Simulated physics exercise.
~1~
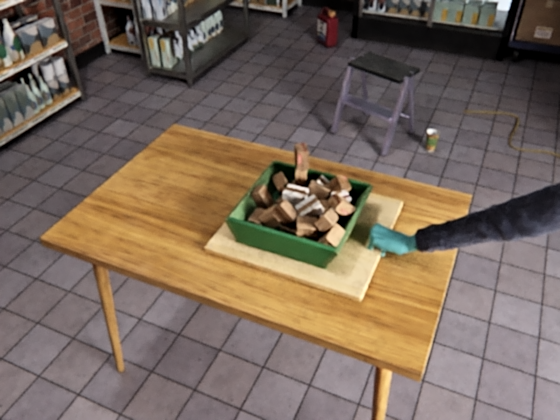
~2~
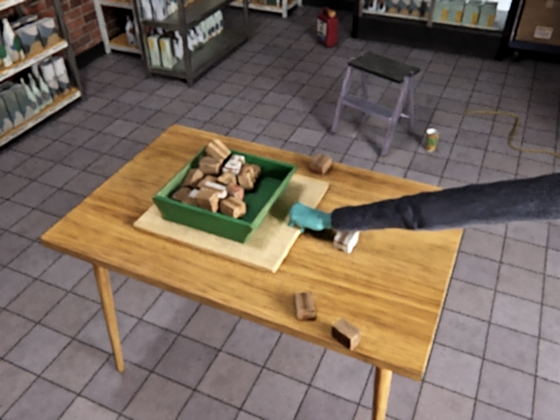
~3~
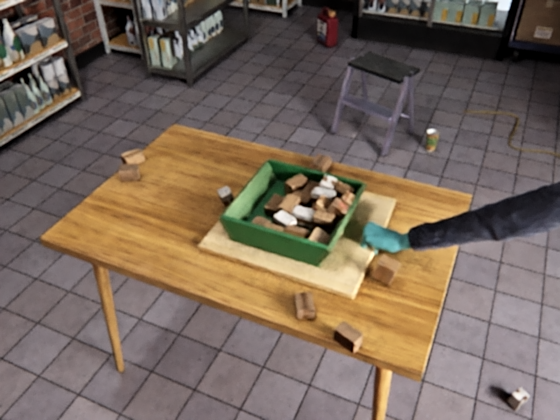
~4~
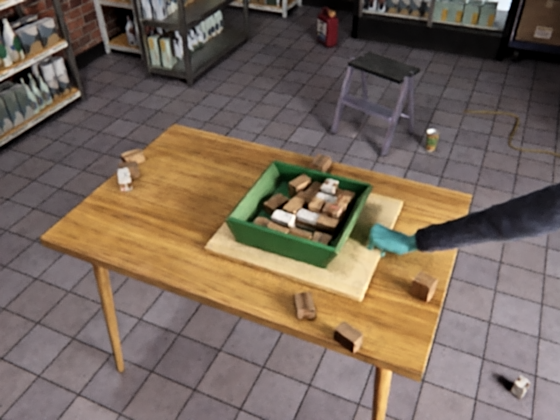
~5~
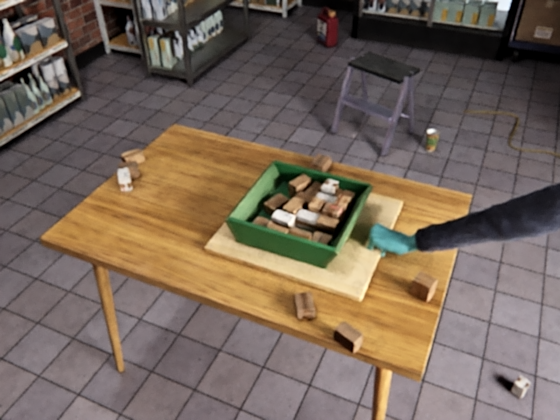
On a wooden table, a gloved hand jerks a board sideways, spilling blocks from a green tote.
